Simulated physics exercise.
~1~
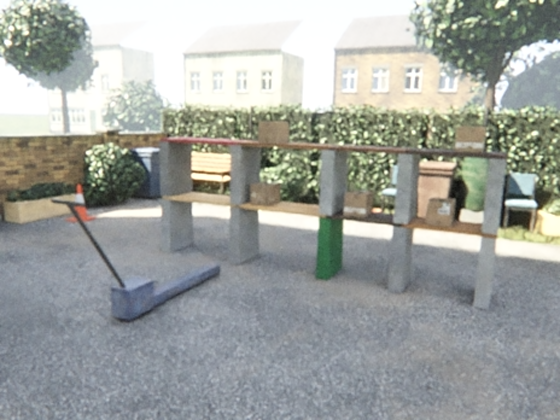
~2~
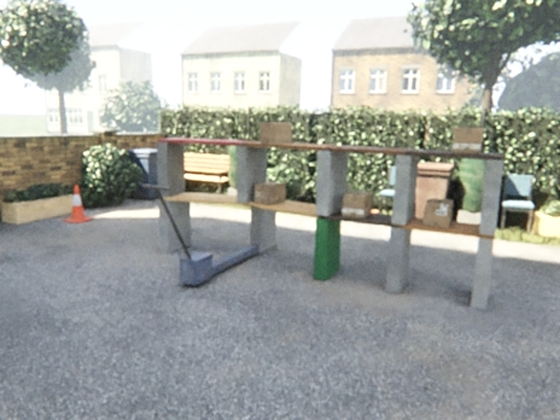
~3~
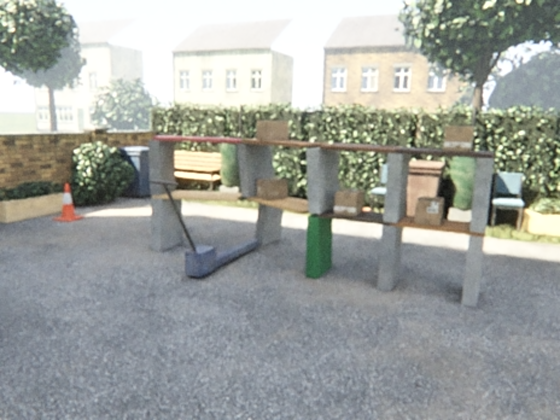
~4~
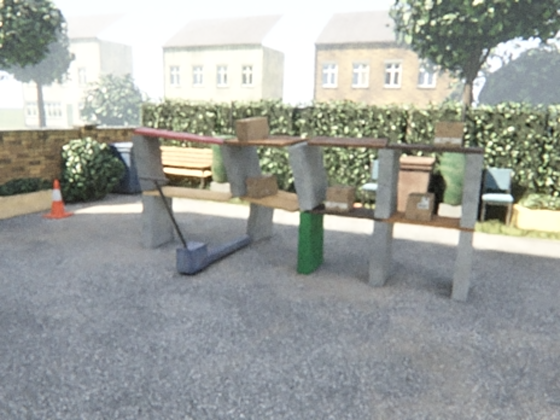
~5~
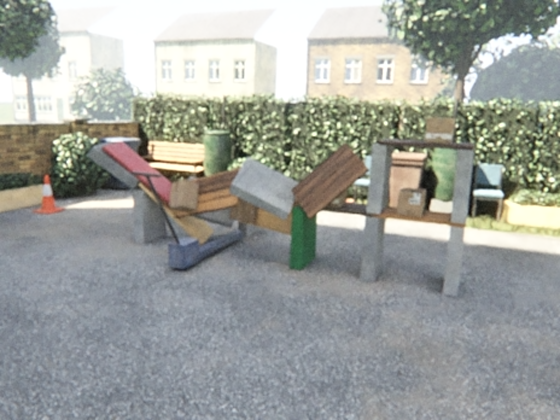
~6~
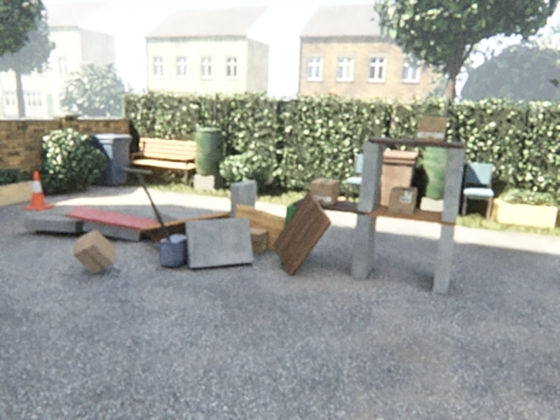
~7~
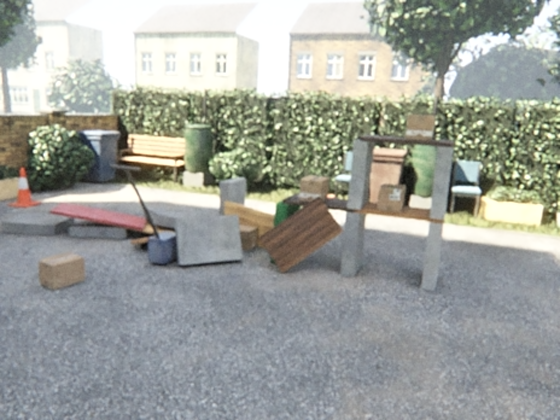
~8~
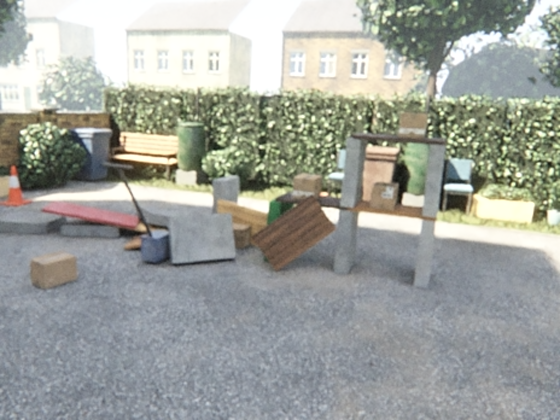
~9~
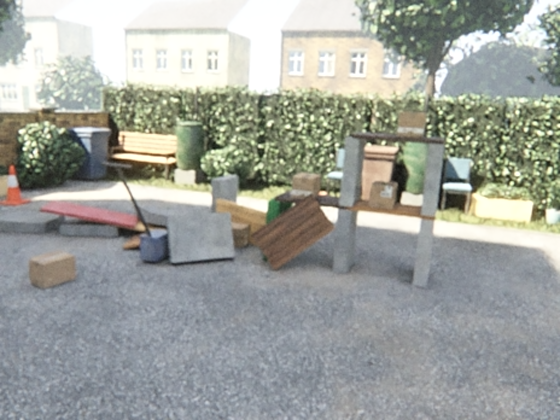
The clip opens on a two-tier rack of upright grey blocks and boards, with cartons on it, standing in a paved yard before a hedge. A low jack with a long handle slides in from the left and stops at the foot of the rack. The left uprights start to lean, and the red board tilts with them. The left half then gives way, its boards folding down as blocks and cartons tumble. A carton comes to rest in front of the heap, while the right-hand bay stays standing and the red board lies low at the left.
